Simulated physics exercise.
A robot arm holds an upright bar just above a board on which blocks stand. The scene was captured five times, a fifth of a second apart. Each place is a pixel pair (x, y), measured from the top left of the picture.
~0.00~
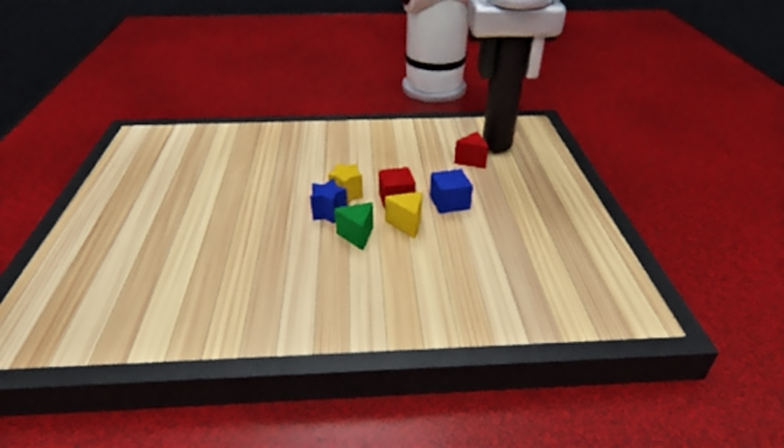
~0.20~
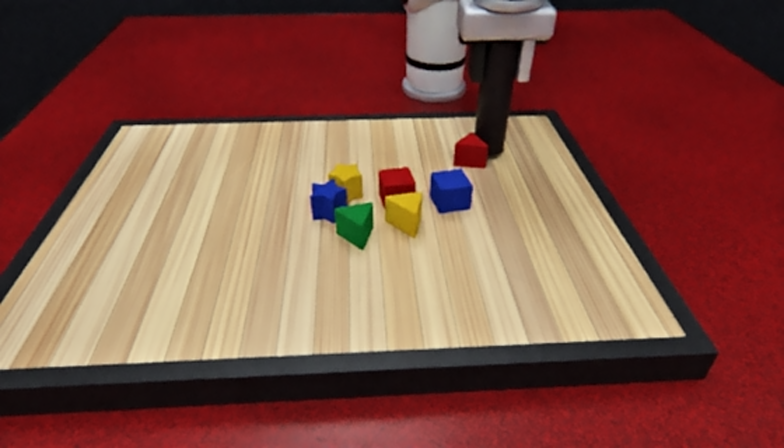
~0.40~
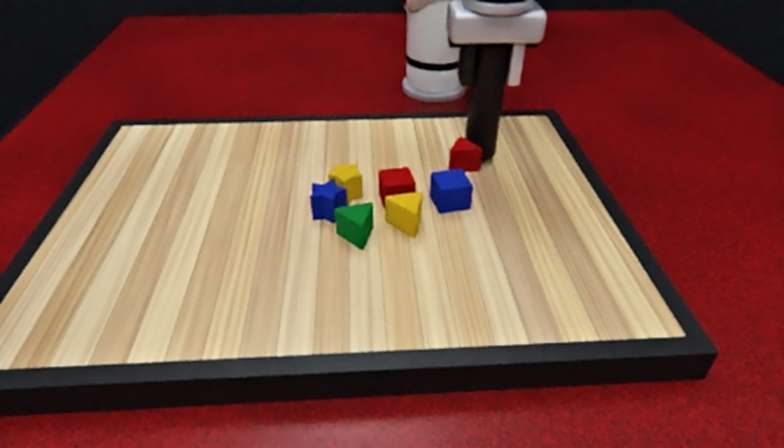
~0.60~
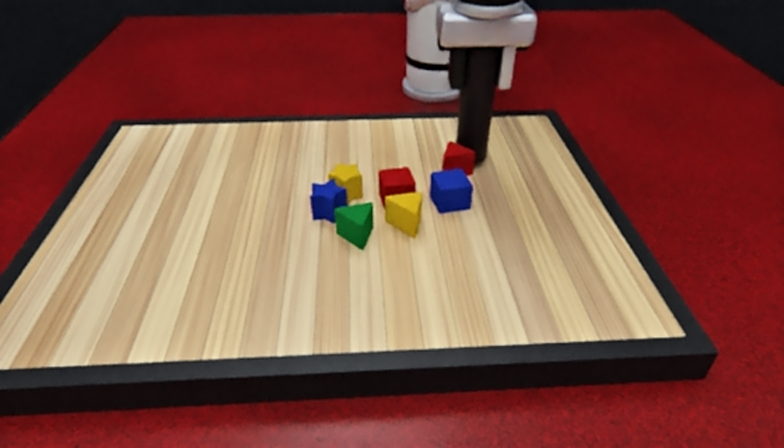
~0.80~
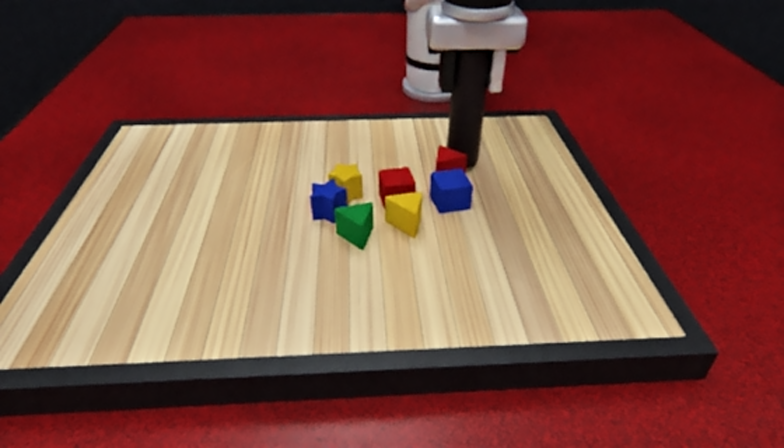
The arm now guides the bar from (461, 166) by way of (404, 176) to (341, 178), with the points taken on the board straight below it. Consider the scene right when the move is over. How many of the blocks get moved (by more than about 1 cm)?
Once the path ends, two blocks will have shifted.
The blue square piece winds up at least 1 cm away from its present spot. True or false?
The statement is incorrect.
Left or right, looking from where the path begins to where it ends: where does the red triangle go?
The shift goes left.
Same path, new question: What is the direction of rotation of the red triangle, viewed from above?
Spins counterclockwise.
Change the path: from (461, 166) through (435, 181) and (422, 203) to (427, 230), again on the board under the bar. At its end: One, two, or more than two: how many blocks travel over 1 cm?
The count is three or more.
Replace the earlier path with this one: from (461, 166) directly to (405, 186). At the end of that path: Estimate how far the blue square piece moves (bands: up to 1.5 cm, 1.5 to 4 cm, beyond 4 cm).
It gets moved under 1.5 cm.
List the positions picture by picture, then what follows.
Bar's lower end (497, 144); blue star-shaped block (327, 189); yellow star-shaped block (345, 171); red square piece (397, 176); red triangle (474, 139); blue square piece (452, 179), in the first frame.
Bar (488, 148); red triangle (472, 140), in the second frame.
Bar (479, 152); red triangle (464, 145), in the third frame.
Bar (471, 156); red triangle (456, 149), in the fourth frame.
Bar (462, 160); blue star-shaped block (327, 189); yellow star-shaped block (345, 171); red square piece (397, 176); red triangle (448, 154); blue square piece (452, 179), in the fifth frame.
On the path given first. One third of the way, bar (424, 167); red triangle (422, 164), turned 35° anticlockwise.
Two thirds of the way, bar (382, 172); red square piece (395, 178); red triangle (419, 167), turned 50° anticlockwise.
At the end, bar (341, 173); blue star-shaped block (325, 191); yellow star-shaped block (334, 174), turned 40° anticlockwise; red square piece (395, 178); red triangle (419, 167), turned 50° anticlockwise; blue square piece still.
